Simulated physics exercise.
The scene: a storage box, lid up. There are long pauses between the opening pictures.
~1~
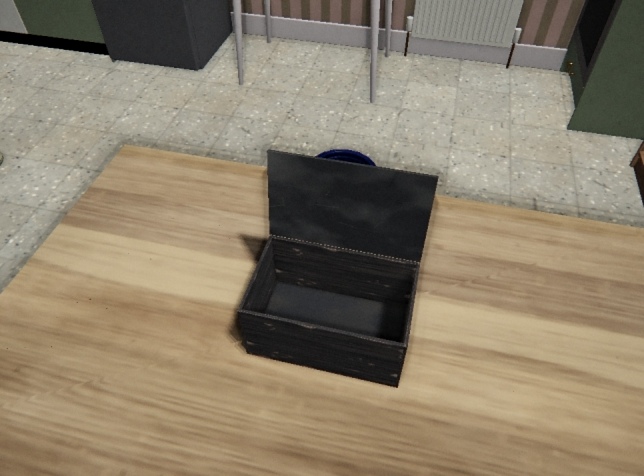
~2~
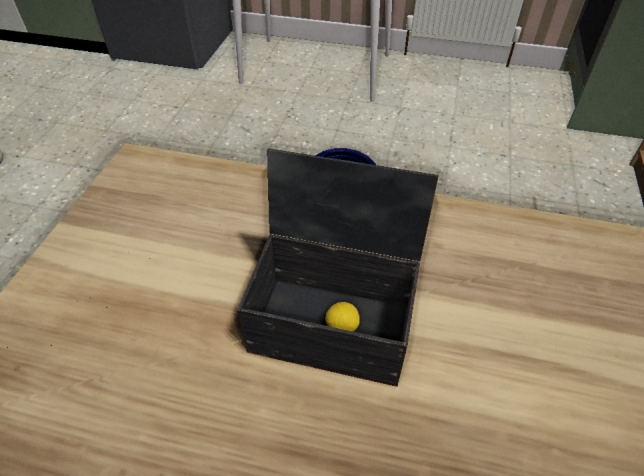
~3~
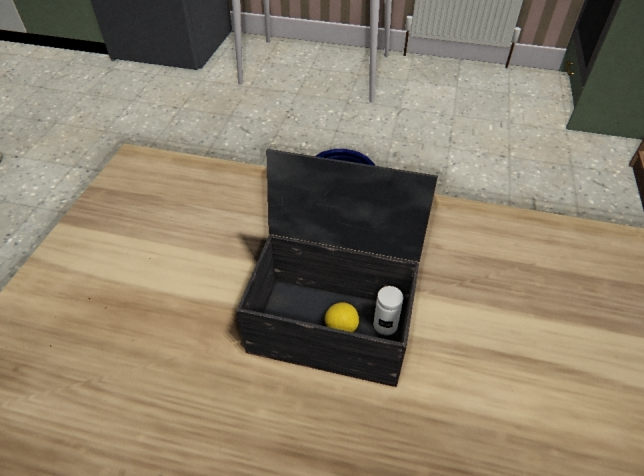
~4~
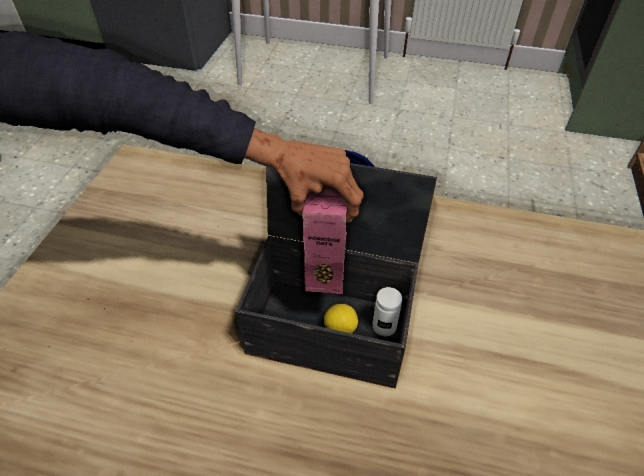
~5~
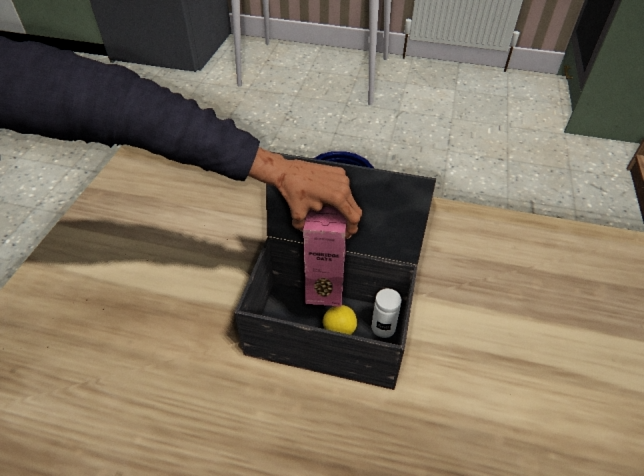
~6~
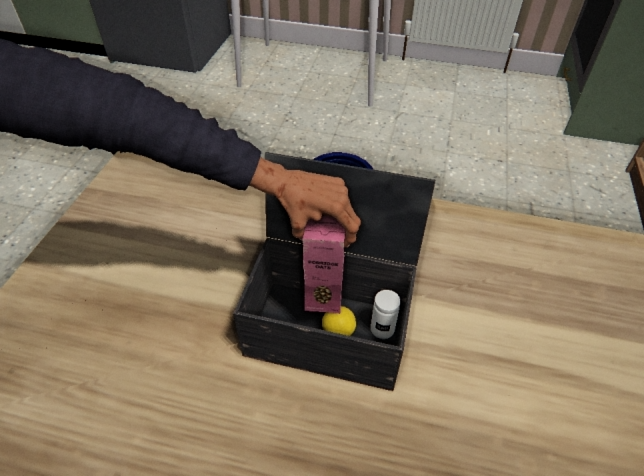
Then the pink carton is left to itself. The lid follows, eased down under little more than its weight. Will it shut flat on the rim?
As it turns out, it closes.
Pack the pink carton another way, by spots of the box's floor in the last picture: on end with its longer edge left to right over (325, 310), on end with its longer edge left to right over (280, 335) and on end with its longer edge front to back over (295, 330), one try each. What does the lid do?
First try: It closes; second try: It stays ajar; third try: It is held up.
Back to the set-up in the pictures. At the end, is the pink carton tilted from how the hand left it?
It ends up tilted.
Then, 0.60 s past the last view, pink carton on its side near (315, 311); yellow lemon displaced about its own width.
Then, 1.70 s past the last view, lid 45° above the rim; pink carton on its side near (315, 313); yellow lemon displaced about its own width.
Finally, lid shut; down or leaning hard in the box, pink carton; moved from the start, yellow lemon; white shaker still in place. Final places as the last picture's camera would see them, pink carton near (315, 313).
